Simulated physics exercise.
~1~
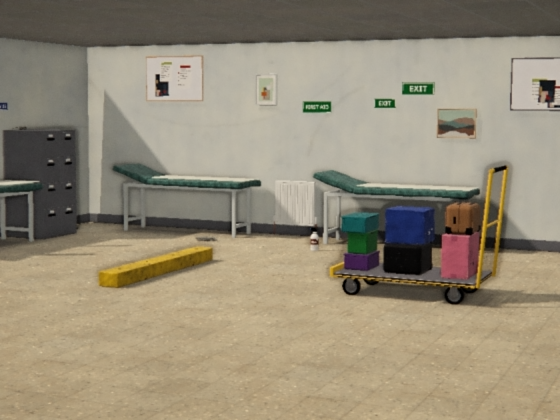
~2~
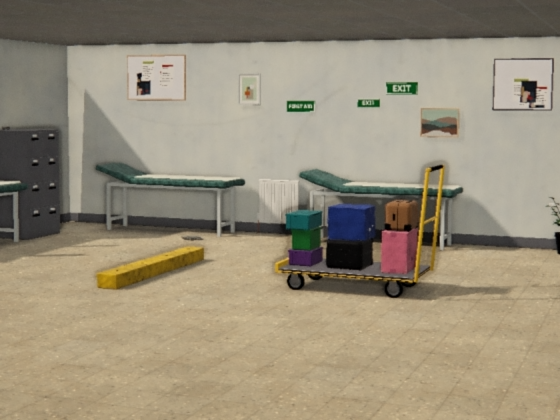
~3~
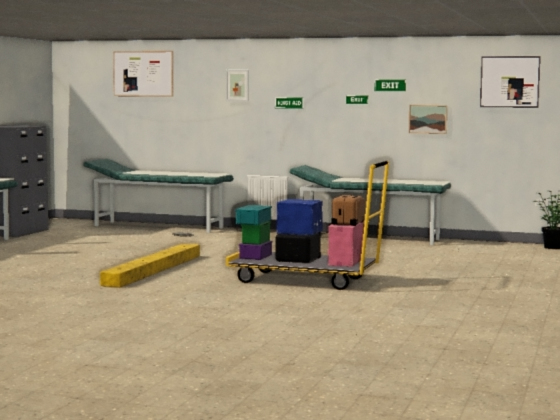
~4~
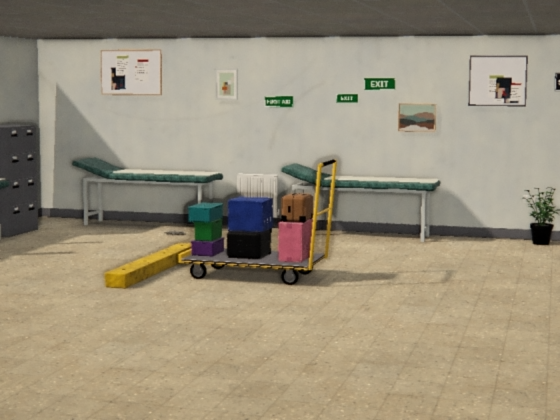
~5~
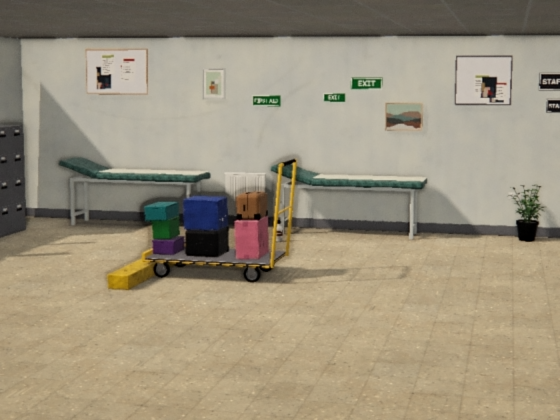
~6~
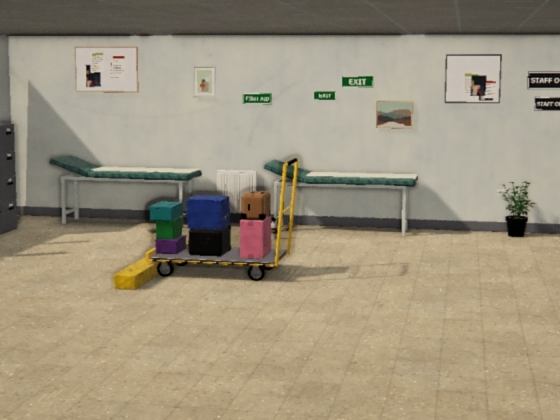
In this clip, a flat trolley stacked with coloured boxes and cases rolls left across a tiled room with padded beds along the wall, reaches a low yellow kerb and stops there, with the whole load, including the green tote, still on its deck.
